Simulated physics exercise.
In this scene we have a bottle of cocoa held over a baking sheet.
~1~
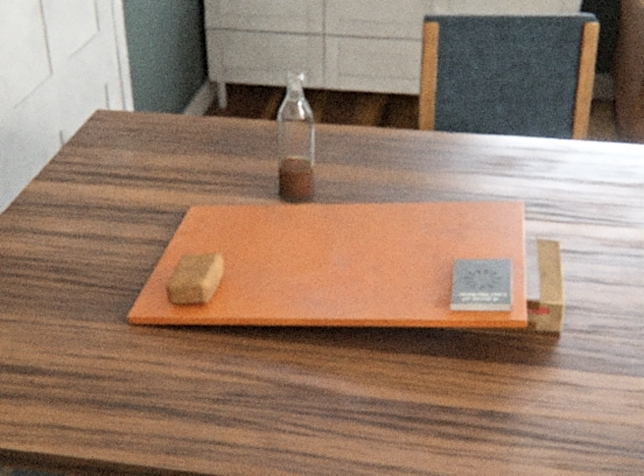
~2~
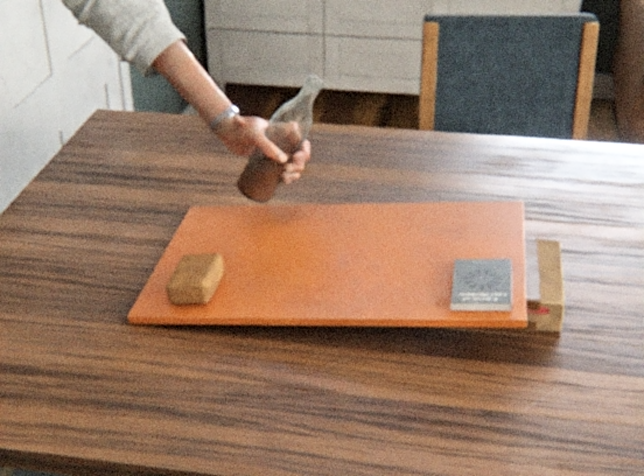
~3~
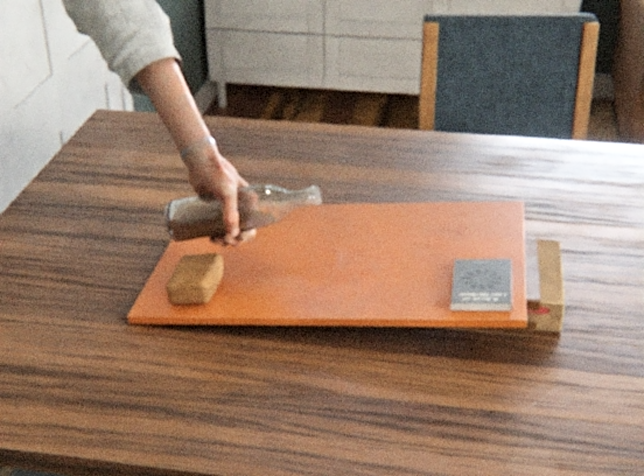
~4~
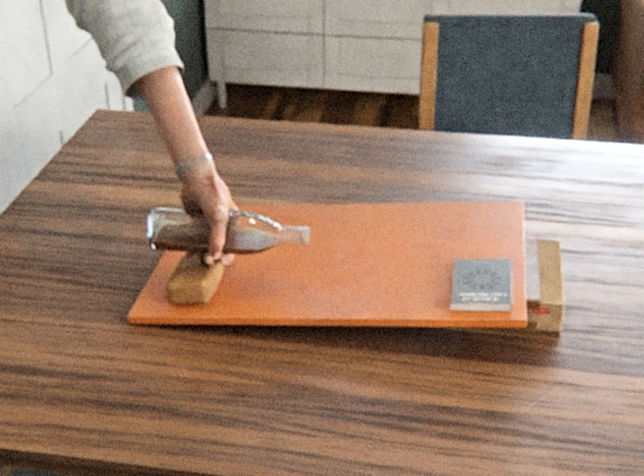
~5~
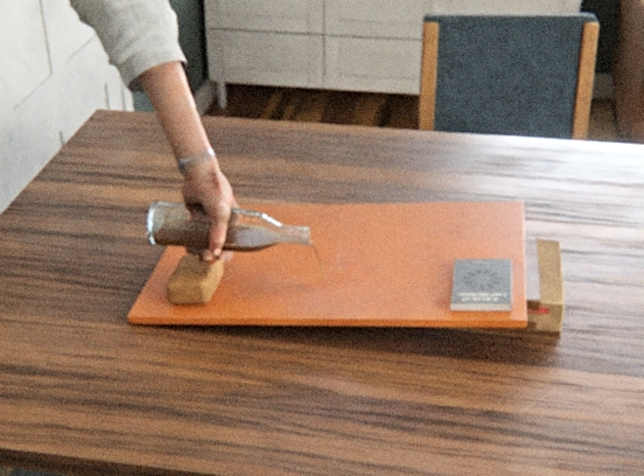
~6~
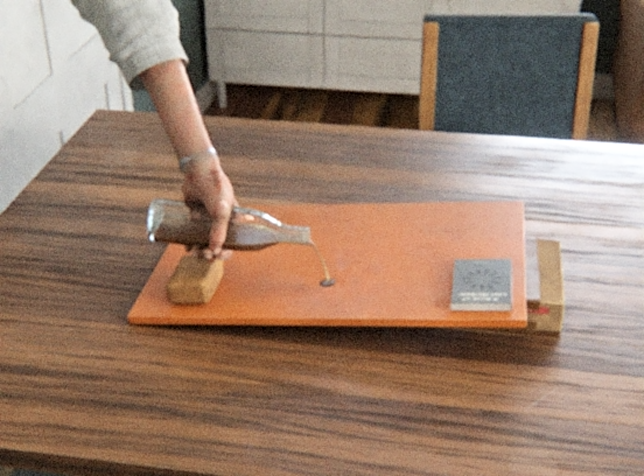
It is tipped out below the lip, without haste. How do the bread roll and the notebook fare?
Bread roll: Gets wet; notebook: Stays dry.
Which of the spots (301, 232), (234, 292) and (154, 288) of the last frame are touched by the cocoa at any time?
Going in the order asked, the first spot is outside the spill, the second is inside the spill and the third is outside the spill.
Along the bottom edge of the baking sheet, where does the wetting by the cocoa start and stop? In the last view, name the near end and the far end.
Near point (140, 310), far point (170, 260).
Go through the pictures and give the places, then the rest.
The first frame shows the baking sheet slopes down to the left; bottle (296, 134) about a quarter full; bread roll (195, 279); notebook (482, 284).
The second frame shows bottle (285, 136) tipped 30° with all of its load; bread roll (195, 279).
The third frame shows bottle (247, 208) tipped 75° with all of its load; notebook (482, 284).
The fourth frame shows the baking sheet slopes down to the left; bottle (233, 232) tipped 90° with all of its load; bread roll (195, 279).
The fifth frame shows the first of it lands; bottle (233, 229) tipped 90° with all of its load; notebook (482, 284).
The sixth frame shows the first of it lands; bottle (233, 228) tipped 90° with all of its load; bread roll (195, 279); notebook (482, 284).
Soon after, it runs down to the left; the bread roll is dry; the notebook is dry.
Later, it runs down to the left and off the end; the bread roll is wet; the notebook is dry.
In the end, it runs down to the left and off the end; the bread roll is wet; the notebook is dry.
